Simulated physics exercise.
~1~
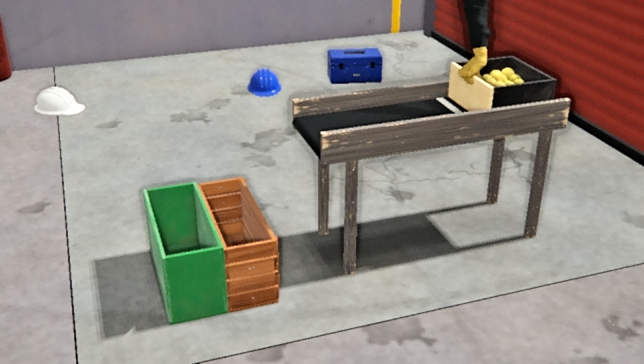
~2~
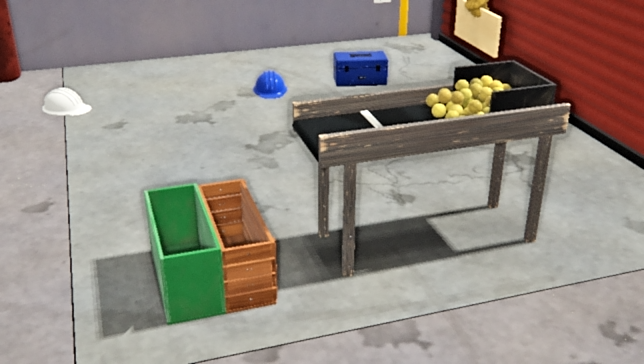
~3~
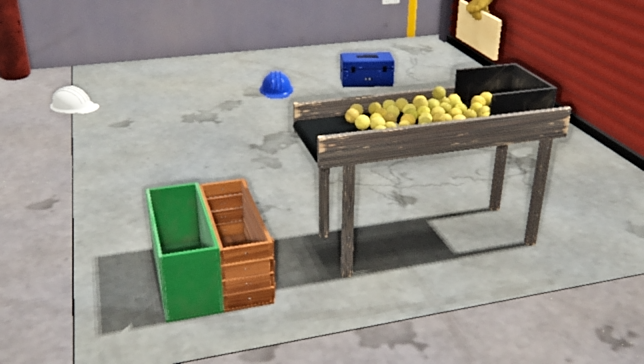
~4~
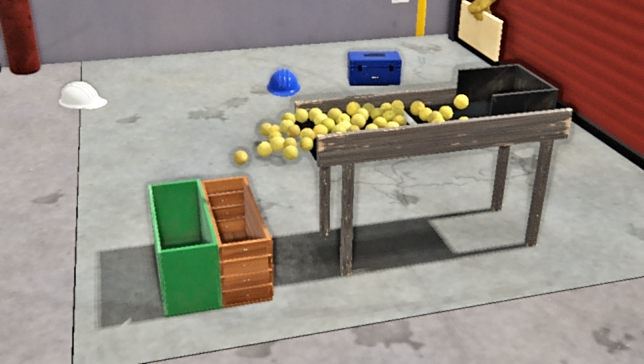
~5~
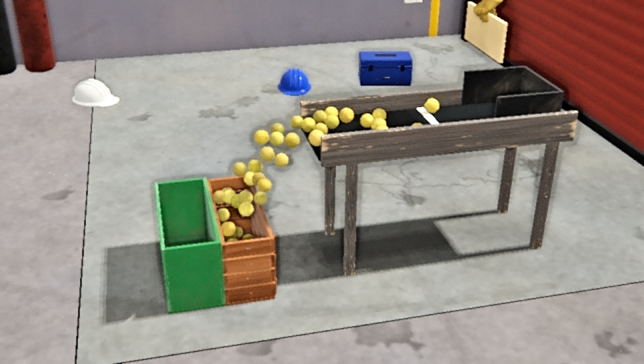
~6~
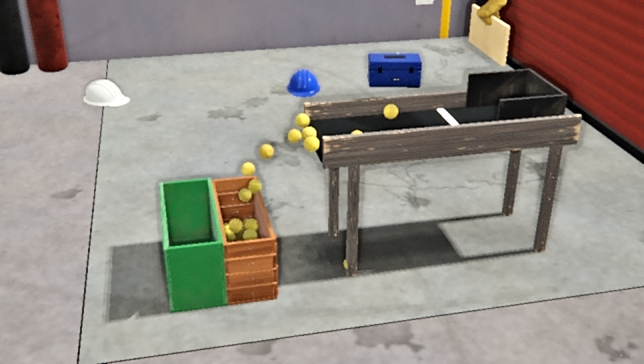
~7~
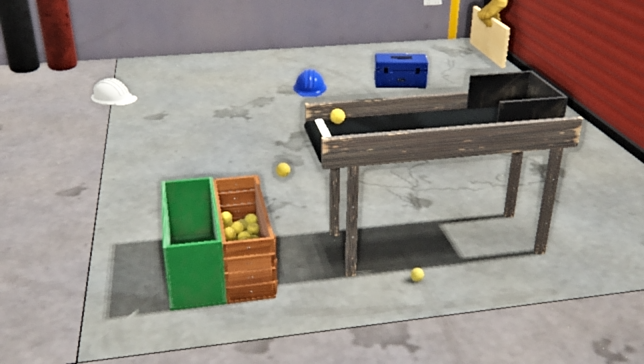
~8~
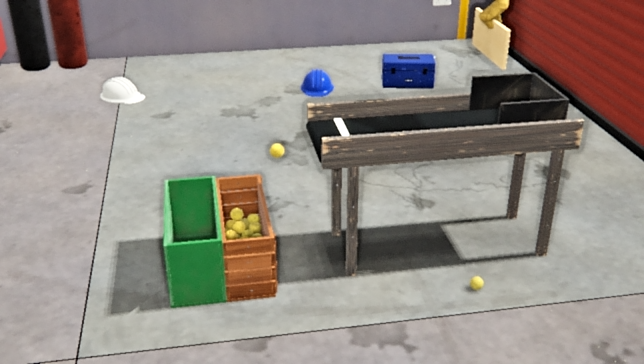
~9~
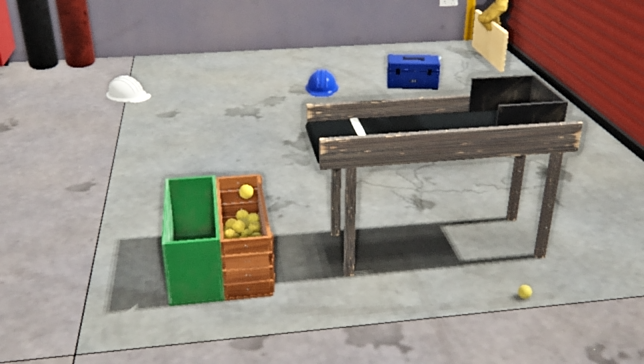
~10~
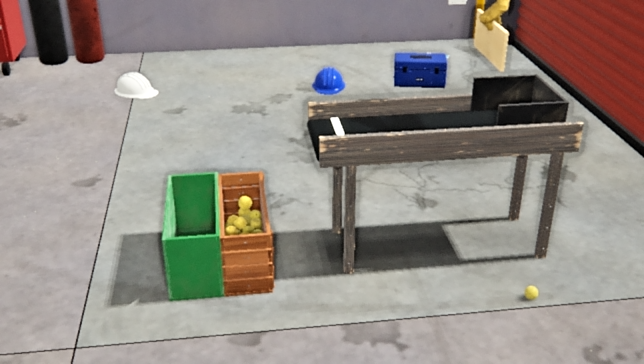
A wooden-sided conveyor with a black belt stands at the right of a grey concrete workshop, seen from above at an angle, with a black pen of yellow apples at its far right end. A green box and an orange-brown wooden bin sit on the floor at the left, with white and blue helmets and a blue toolbox behind. The pale gate lifts, and the apples spread leftward along the belt. They spill off its left end and drop into the wooden bin. One stray rolls right across the floor beneath the conveyor. The last apples land in the bin, leaving the belt empty, the green box unfilled and the stray resting at the right.
